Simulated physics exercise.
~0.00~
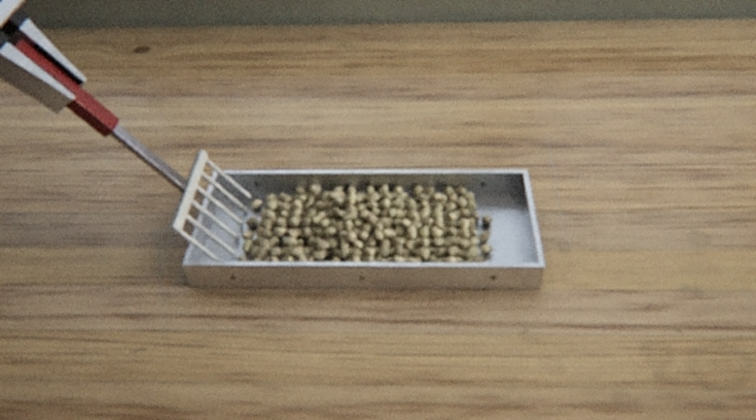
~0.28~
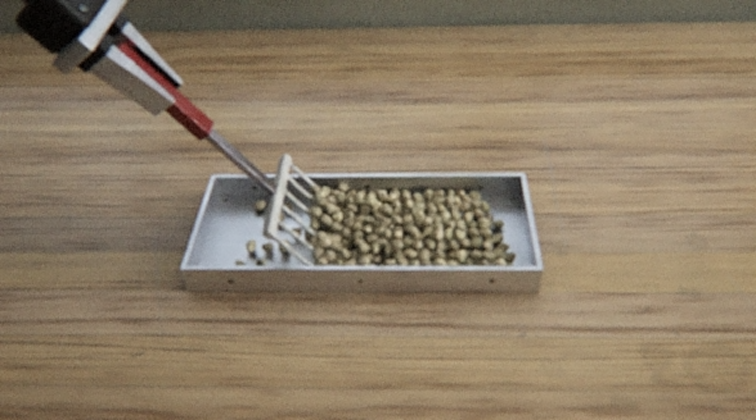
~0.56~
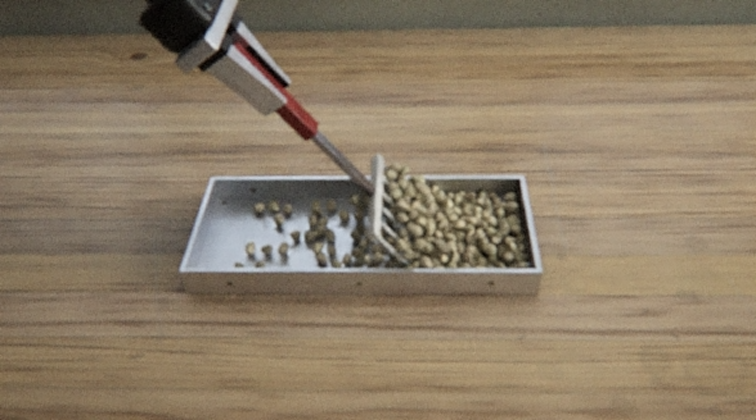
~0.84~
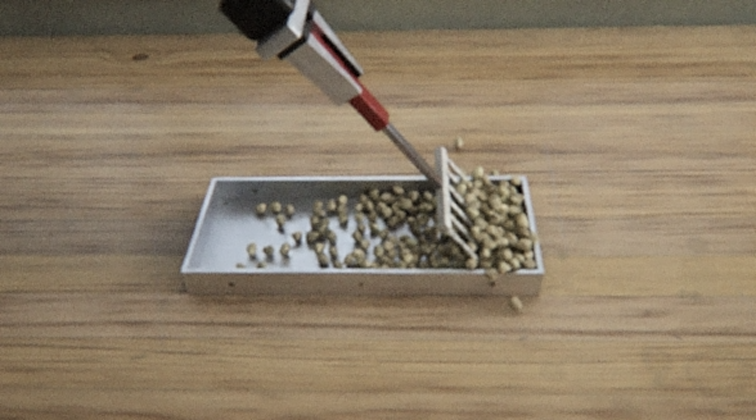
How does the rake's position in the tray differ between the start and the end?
At the start the rake is at the left end of the tray, beside the beans. By the end it is over toward the right end, up against the piled beans.
